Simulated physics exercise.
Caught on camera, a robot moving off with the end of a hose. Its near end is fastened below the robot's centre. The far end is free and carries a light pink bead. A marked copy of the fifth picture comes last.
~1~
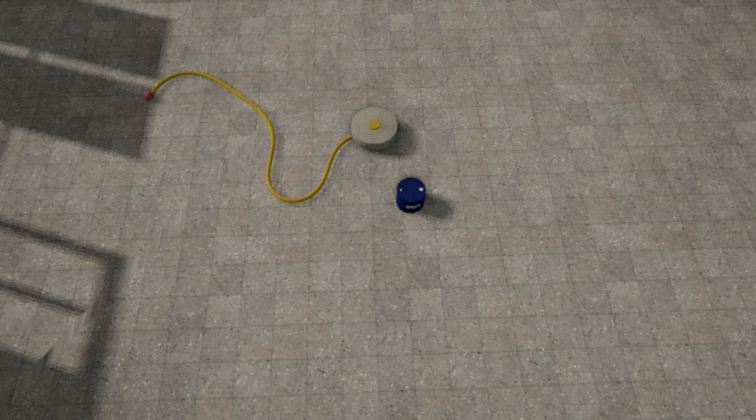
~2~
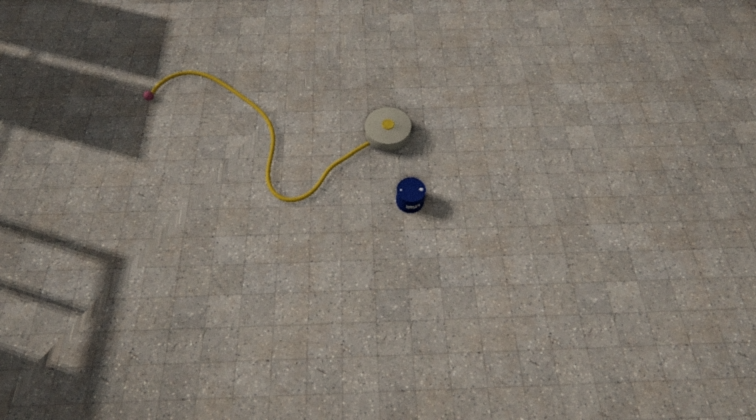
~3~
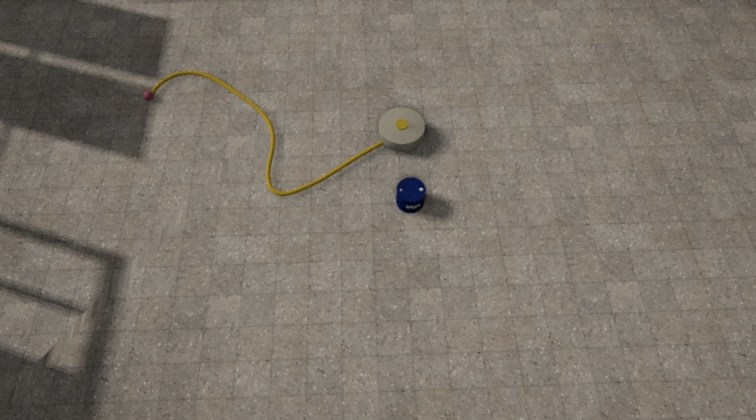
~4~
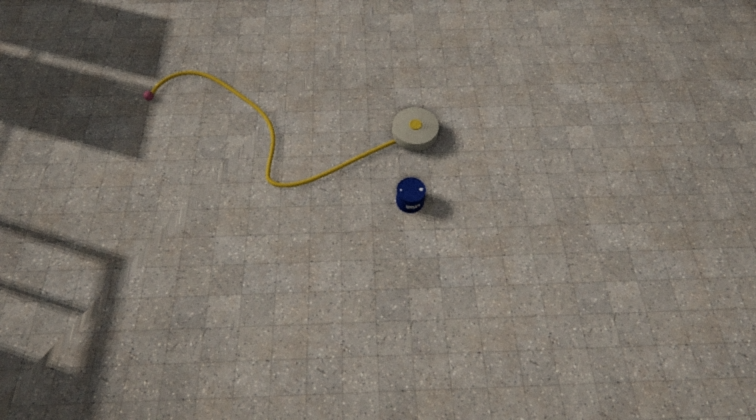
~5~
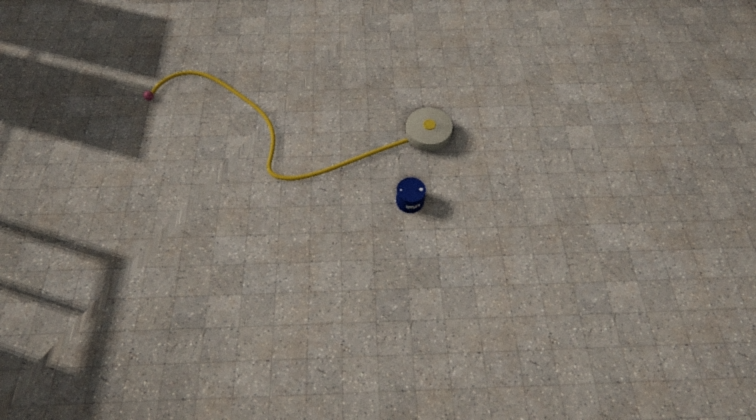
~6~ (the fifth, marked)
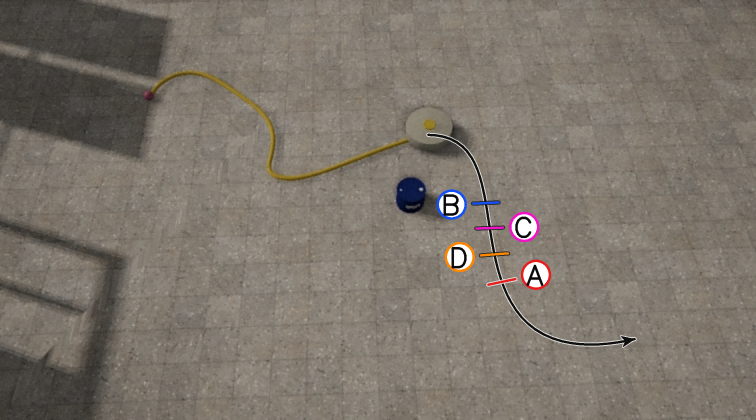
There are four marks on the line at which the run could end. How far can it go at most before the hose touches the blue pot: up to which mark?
C is the last safe stop.
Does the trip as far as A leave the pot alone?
No.
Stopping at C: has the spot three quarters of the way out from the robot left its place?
By then, yes.
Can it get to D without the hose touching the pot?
For that mark, no.
On the marked copy, A at (502, 282); B at (486, 203); C at (490, 228); D at (494, 254); the route from (428, 135) via (494, 254) to (635, 339).
Taking C. A third of the way, robot (469, 147), middle of the hose (274, 143), free end (149, 96).
Two thirds of the way, robot (485, 186), middle of the hose (288, 136), free end (149, 96).
When it is over, robot (491, 224), middle of the hose (309, 133), free end (149, 95); nothing has been touched.
As for the rest, A brings the hose against the pot; B is safe but short; D brings the hose against the pot.
